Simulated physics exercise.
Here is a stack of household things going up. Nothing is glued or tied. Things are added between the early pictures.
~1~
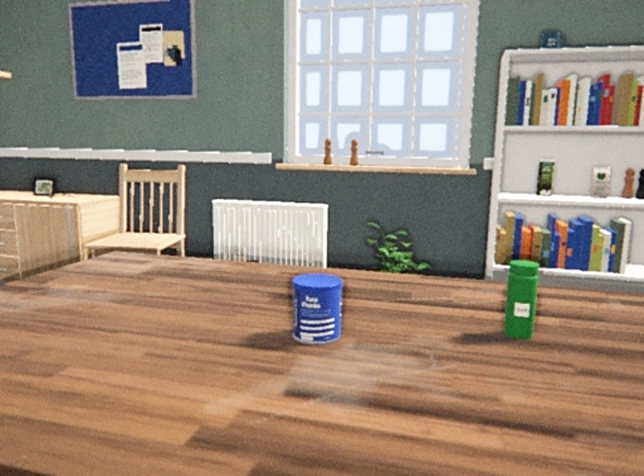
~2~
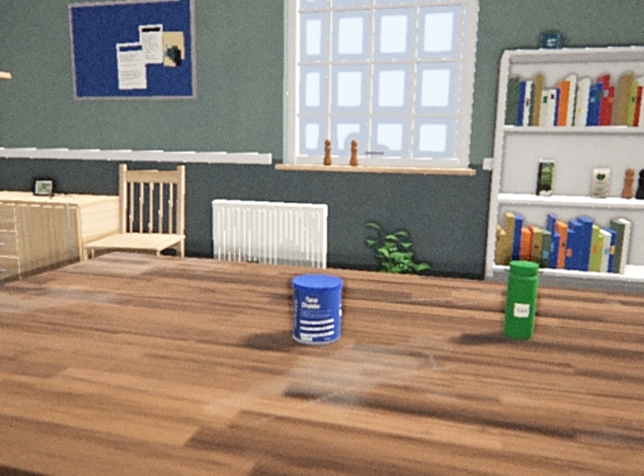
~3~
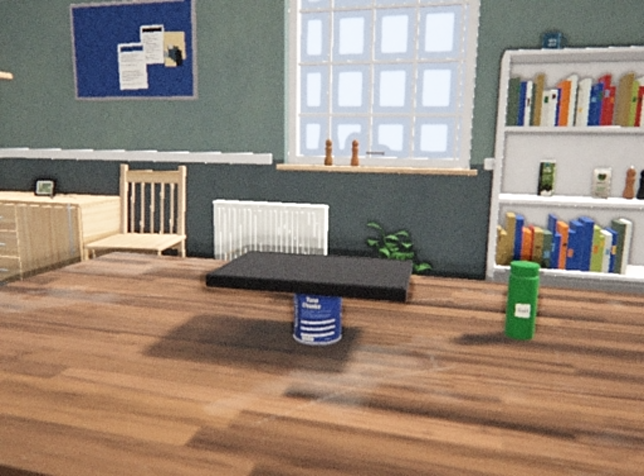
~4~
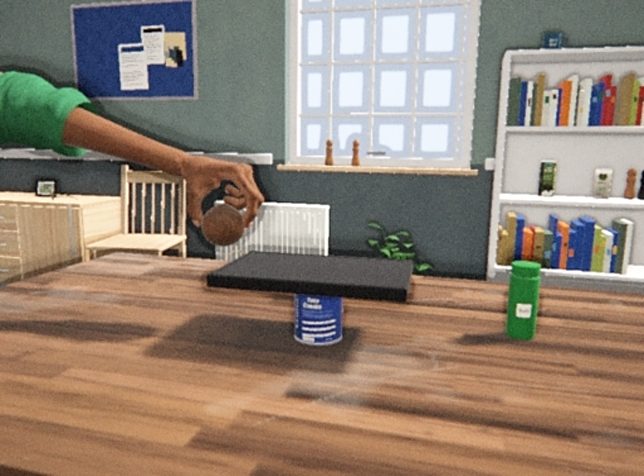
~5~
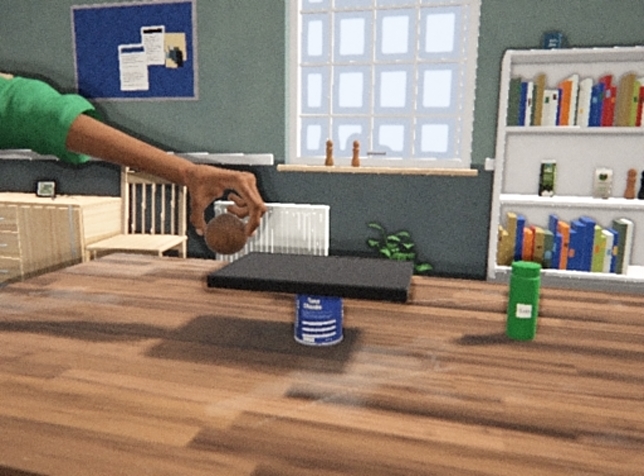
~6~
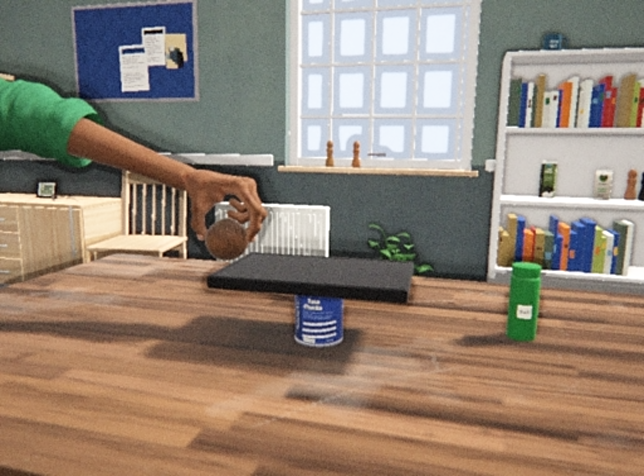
In this clip, a blue pot stands near a green shaker on a wooden table, a black tray appears on top of the pot, and a hand lowers a brown onion slightly onto the tray's left side.
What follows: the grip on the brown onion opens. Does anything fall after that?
Outcome: The pile gives way.
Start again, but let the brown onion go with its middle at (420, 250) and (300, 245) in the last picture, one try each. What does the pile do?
In the first case it loses its balance; in the second case it stays up.
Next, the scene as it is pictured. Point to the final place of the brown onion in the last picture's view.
Near (173, 299).
Then, 0.40 s later than the last frame, brown onion now fallen; black tray tilted by 41°.
Then, 0.60 s later than the last frame, black tray tilted by 31°.
When it is over, fallen, brown onion; moved from the start, black tray; the other 2 as before. End places, in pixels of the last picture, brown onion near (173, 299). The pile loses its balance.
